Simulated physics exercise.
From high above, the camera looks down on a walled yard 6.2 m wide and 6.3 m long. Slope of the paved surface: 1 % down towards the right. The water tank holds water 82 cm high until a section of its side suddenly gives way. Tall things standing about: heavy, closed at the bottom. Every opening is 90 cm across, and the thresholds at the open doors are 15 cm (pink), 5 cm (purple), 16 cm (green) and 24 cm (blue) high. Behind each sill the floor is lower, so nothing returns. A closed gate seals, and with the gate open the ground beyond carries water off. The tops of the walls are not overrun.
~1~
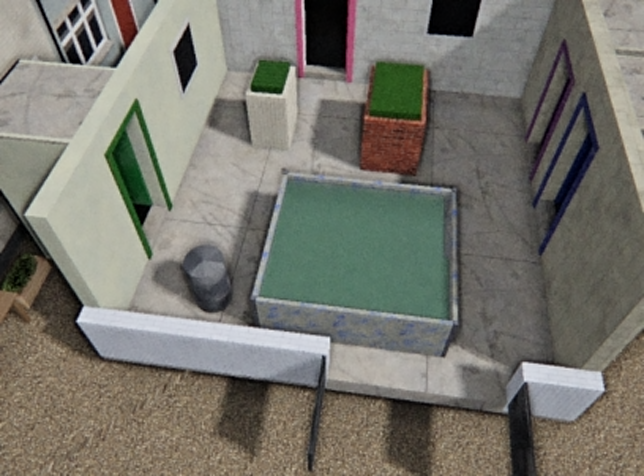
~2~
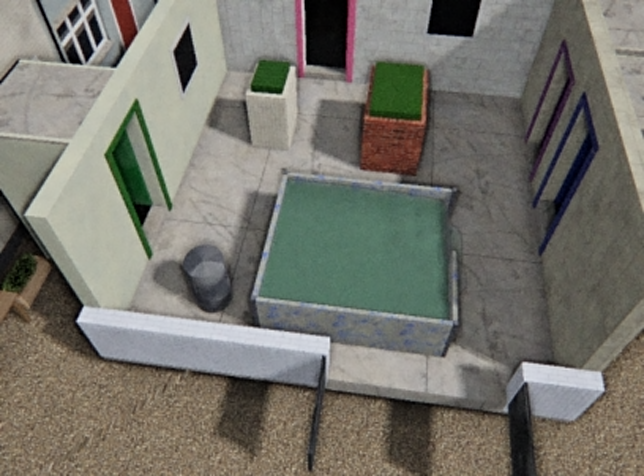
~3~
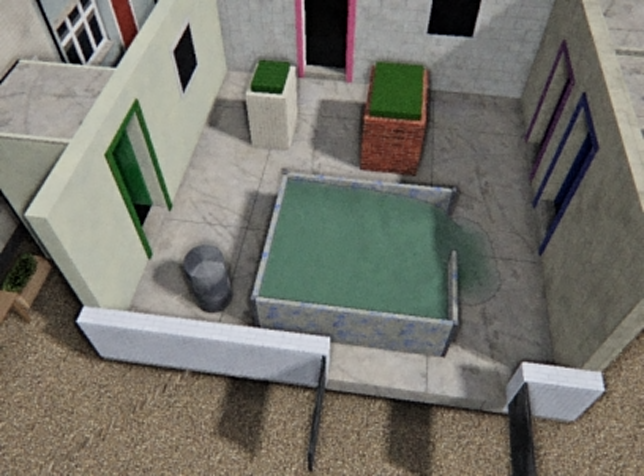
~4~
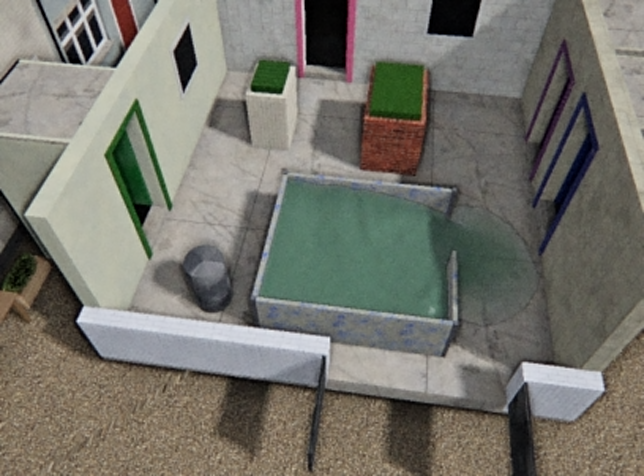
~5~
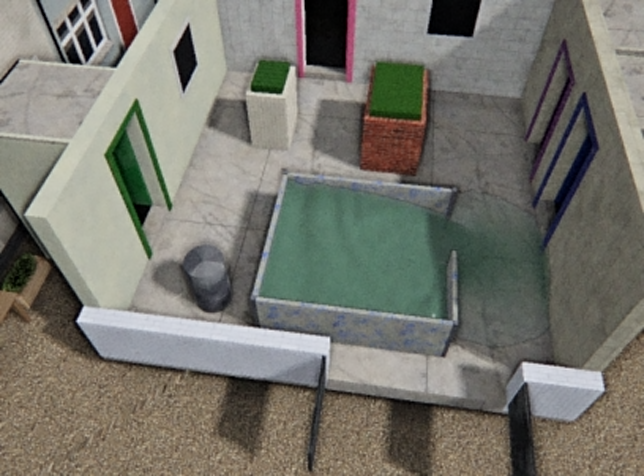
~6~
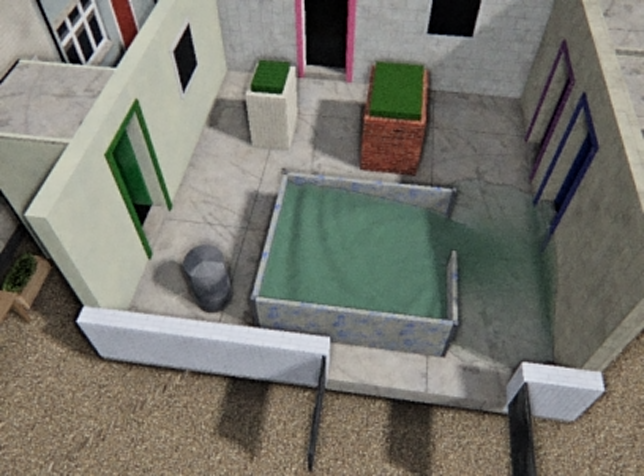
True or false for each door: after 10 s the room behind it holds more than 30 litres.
Pink door: False; purple door: True; green door: False; blue door: True.
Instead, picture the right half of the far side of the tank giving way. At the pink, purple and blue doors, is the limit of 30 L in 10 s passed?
Then pink would come out on the low side, purple on the high side and blue on the low side.
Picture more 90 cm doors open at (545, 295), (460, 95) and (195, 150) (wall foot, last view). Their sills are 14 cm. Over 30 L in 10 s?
More, more, less.
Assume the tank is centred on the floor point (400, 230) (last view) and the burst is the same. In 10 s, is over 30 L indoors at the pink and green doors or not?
Lab note: Pink door limit not exceeded; green door limit not exceeded.
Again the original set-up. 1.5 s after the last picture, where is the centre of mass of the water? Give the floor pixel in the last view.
Roughly (419, 263) in the last picture.
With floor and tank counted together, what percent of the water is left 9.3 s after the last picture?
Close to 74 in a hundred remains.
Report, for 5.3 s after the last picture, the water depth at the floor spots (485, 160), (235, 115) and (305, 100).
The depths come out at 8, 7 and 6 centimetres, in the order listed.
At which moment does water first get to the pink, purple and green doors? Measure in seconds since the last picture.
Pink 2.4 s, purple 0.3 s, green 5.0 s.
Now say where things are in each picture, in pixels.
In the first frame, still water, 82 cm deep, in the water tank at (361, 244).
In the second frame, water pours out at (445, 246) and has run 0.7 m, to a hidden place; typically 7 cm deep outside, 82 cm at the water tank's back.
In the third frame, water pours out at (445, 247) and has run 0.9 m, to (489, 291); typically 12 cm deep outside, 82 cm at the water tank's back.
In the fourth frame, the front is at (532, 284), 1.4 m from the gap at (444, 248); 2.3 m2 of floor is under water; 82 cm left at the back of the water tank.
In the fifth frame, water pours out at (444, 248) and has run 1.8 m, to (548, 319); typically 8 cm deep outside, 80 cm at the water tank's back.
In the sixth frame, water pours out at (444, 247) and has run 2.2 m, to (533, 199); typically 7 cm deep outside, 72 cm at the water tank's back.
Then, 0.7 s after the last picture water covers 20 % of the floor and is deepest (57 cm) near (530, 262); pink door not reached, purple door 12 cm at the sill, 0 L in, green door not reached, blue door 48 cm at the sill, 56 L in.
Then, 1.5 s after the last picture water covers 30 % of the floor and is deepest (52 cm) near (556, 381); pink door not reached, purple door 14 cm at the sill, 20 L in, green door not reached, blue door 45 cm at the sill, 172 L in.
Then, 2.8 s after the last picture water covers 50 % of the floor and is deepest (38 cm) near (531, 271); pink door 5 cm at the sill, 0 L in, purple door 11 cm at the sill, 52 L in, green door not reached, blue door 34 cm at the sill, 264 L in.
Then, 5.3 s after the last picture water covers 75 % of the floor and is deepest (27 cm) near (558, 393); pink door 10 cm at the sill, 0 L in, purple door 9 cm at the sill, 87 L in, green door 1 cm at the sill, 0 L in, blue door 23 cm at the sill, 309 L in.
Then, 9.3 s after the last picture water covers 95 % of the floor and is deepest (18 cm) near (530, 262); pink door 7 cm at the sill, 0 L in, purple door 10 cm at the sill, 126 L in, green door 3 cm at the sill, 0 L in, blue door 15 cm at the sill, 310 L in.
